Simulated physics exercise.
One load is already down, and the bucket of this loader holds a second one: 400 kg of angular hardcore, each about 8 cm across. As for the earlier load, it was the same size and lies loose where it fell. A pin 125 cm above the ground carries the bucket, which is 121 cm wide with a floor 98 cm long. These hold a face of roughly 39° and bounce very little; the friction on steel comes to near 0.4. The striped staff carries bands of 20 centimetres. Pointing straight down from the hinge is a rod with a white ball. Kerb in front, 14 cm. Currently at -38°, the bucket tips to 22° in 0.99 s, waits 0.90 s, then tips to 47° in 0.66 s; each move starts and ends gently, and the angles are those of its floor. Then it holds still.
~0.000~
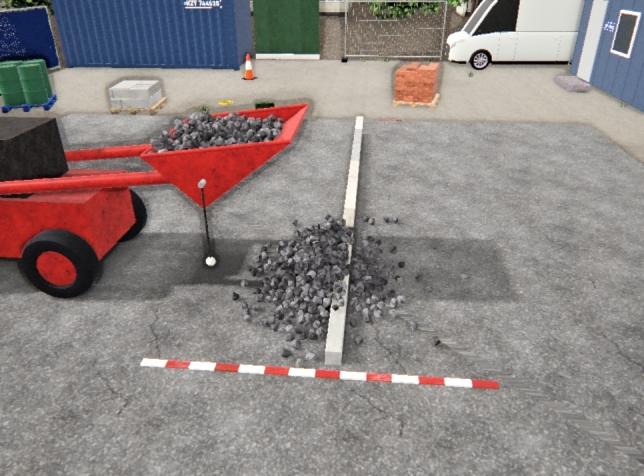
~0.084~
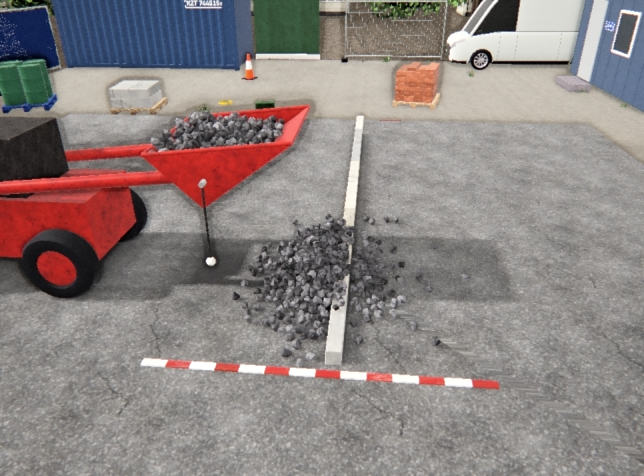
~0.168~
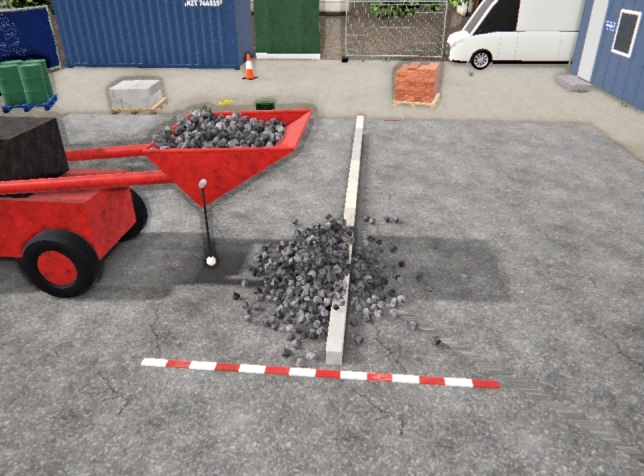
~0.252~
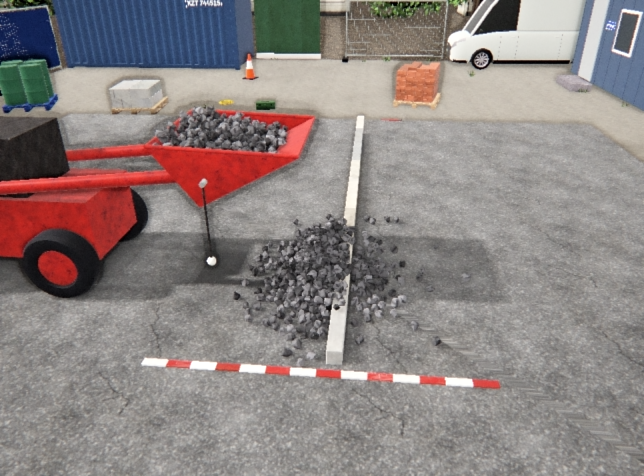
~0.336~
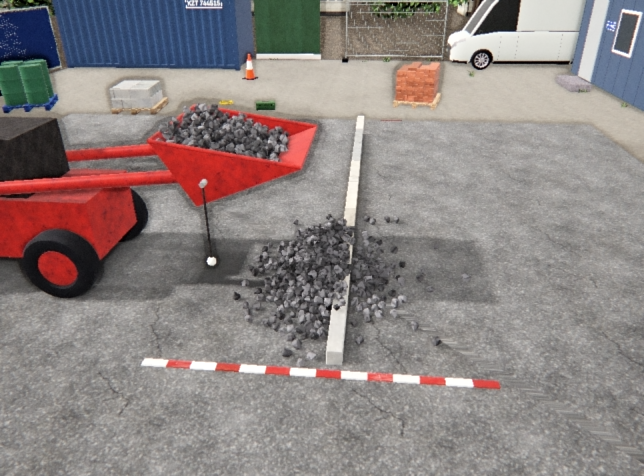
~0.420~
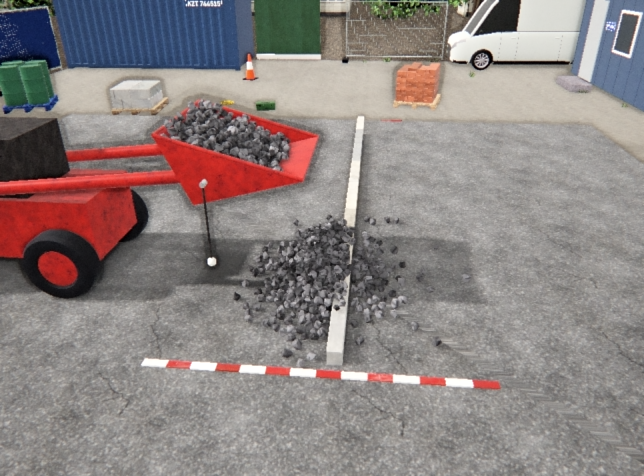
Red loader slowly lowering the front lip of its stone-filled bucket, beside a loose heap of grey stones lying across a kerb.
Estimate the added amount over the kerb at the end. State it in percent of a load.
Roughly 28 per cent of a load.
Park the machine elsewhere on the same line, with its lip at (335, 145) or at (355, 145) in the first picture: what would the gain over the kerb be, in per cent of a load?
Roughly 65 and 80 percent, in that order.
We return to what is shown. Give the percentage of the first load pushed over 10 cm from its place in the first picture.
Roughly 5 % of them.
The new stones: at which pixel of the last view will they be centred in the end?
Middle: Approx. (309, 261) px.
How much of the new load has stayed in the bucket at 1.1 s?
That works out to about 100 %.
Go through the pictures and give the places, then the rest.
In the first frame, the bucket is at -38°, its lip at (291, 142); the top of the load is at (222, 119). The earlier load is highest near (327, 244), 34 cm above ground level, 86 % on this side of the kerb, 14 % over the kerb.
In the second frame, the bucket is at -37°, its lip at (292, 143); the top of the load is at (213, 118); the stones move at 0.1 m/s on average.
In the third frame, the bucket is at -33°, its lip at (295, 149); the top of the load is at (208, 117); the stones move at 0.2 m/s on average.
In the fourth frame, the bucket is at -28°, its lip at (298, 157); the top of the load is at (200, 114); the stones move at 0.3 m/s on average.
In the fifth frame, lip at (301, 168), floor tilted -22°, highest stones at (200, 111); the stones move at 0.4 m/s on average.
In the sixth frame, lip at (303, 180), floor tilted -15°, highest stones at (205, 108); the stones move at 0.4 m/s on average.
After 0.7 s the floor is at 12°; in per cent of one load, 100 in the bucket, 86 on this side of the kerb, 14 over the kerb; the foremost stones are at (429, 284).
After 1.1 s the floor is at 22°; in per cent of one load, 100 in the bucket, 86 on this side of the kerb, 14 over the kerb; the foremost stones are at (429, 284).
After 3.0 s the floor is at 47°; in per cent of one load, 0 in the bucket, 158 on this side of the kerb, 42 over the kerb; the foremost stones are at (449, 273).
After 5.7 s the floor is at 47°; in per cent of one load, 0 in the bucket, 158 on this side of the kerb, 42 over the kerb; the foremost stones are at (449, 273). Net gain over the kerb, 28.
